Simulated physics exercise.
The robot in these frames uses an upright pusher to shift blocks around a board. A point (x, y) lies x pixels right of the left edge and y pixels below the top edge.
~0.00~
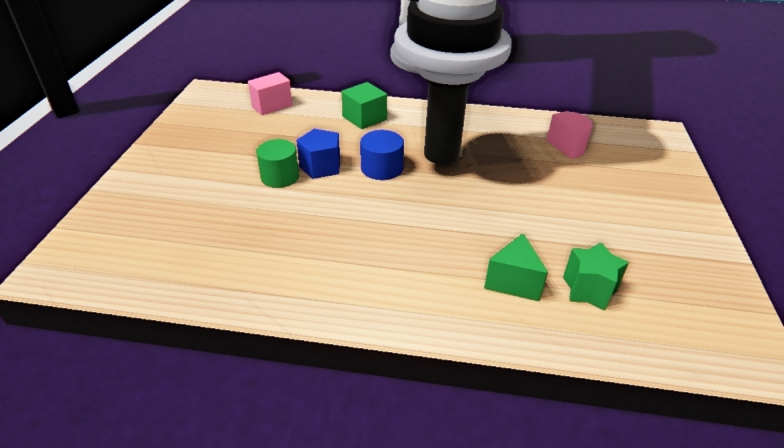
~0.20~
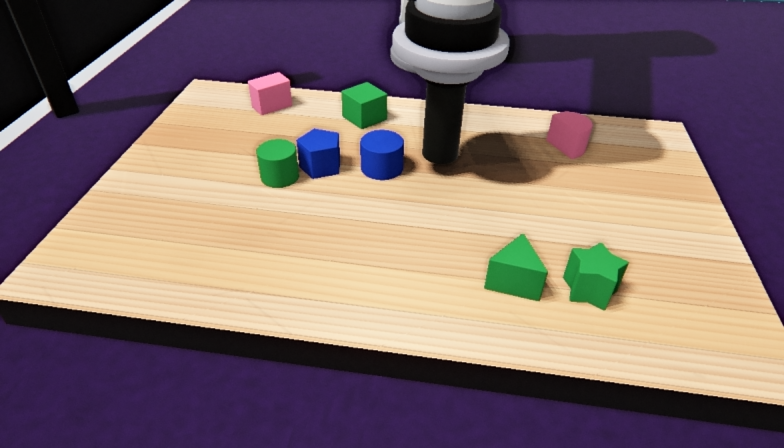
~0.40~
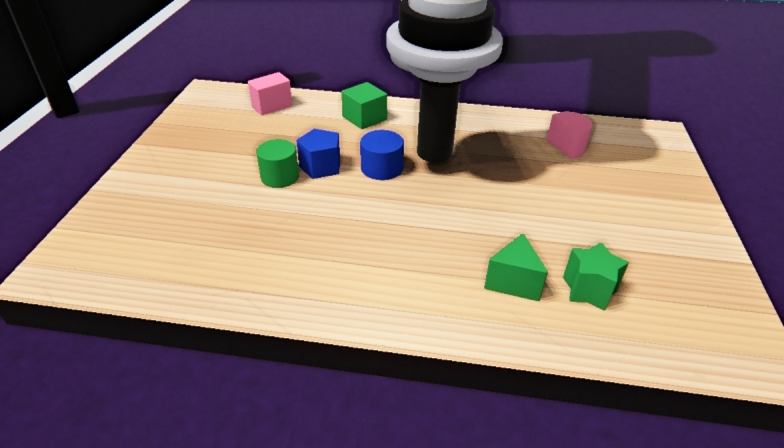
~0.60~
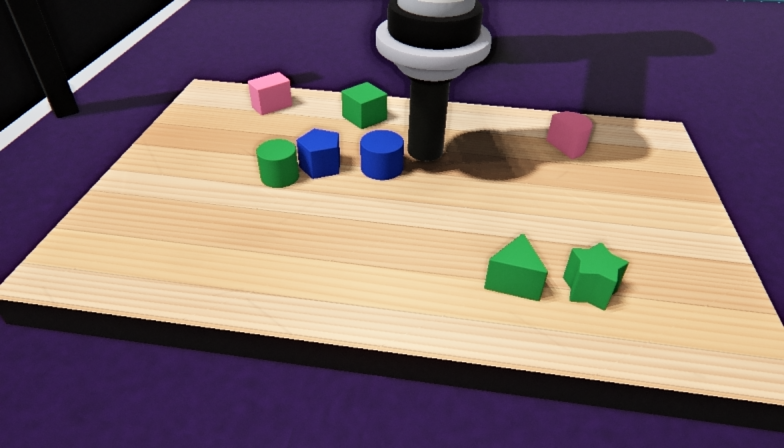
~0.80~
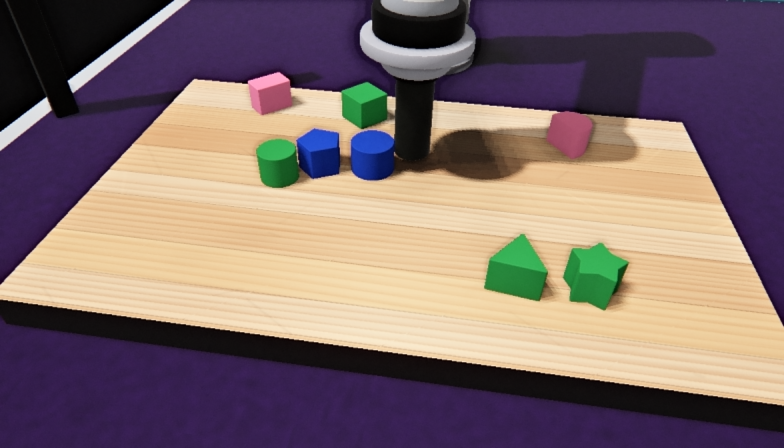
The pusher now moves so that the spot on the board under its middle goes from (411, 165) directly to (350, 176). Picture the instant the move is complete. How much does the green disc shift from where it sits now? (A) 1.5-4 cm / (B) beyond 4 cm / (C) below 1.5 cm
Answer: A.
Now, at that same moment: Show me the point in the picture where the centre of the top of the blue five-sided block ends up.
My estimate: (277, 132).
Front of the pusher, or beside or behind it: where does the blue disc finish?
It stays on the pusher's front.
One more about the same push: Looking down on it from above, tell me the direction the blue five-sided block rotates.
It spins clockwise.
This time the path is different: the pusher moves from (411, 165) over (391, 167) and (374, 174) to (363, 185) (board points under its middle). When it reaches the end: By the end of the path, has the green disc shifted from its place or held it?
At the moment the path ends, the green disc no longer stands where it did.
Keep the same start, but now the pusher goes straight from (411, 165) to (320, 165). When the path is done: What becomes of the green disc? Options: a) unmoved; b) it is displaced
b: It is displaced.
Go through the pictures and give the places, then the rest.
In the first frame, pusher's lower end (442, 155); green disc (276, 149); blue five-sided block (319, 139); blue disc (382, 140).
In the second frame, pusher (440, 155); blocks still.
In the third frame, pusher (435, 153); blocks still.
In the fourth frame, pusher (425, 151); blocks still.
In the fifth frame, pusher (412, 151); green disc (276, 149); blue five-sided block (319, 139); blue disc (373, 141).
On the path given first. Halfway along, pusher (381, 156); green disc (265, 150); blue five-sided block (301, 138), turned 15° clockwise; blue disc (340, 144).
At the end, pusher (349, 162); green disc (247, 151); blue five-sided block (277, 132), turned 30° clockwise; blue disc (308, 145).
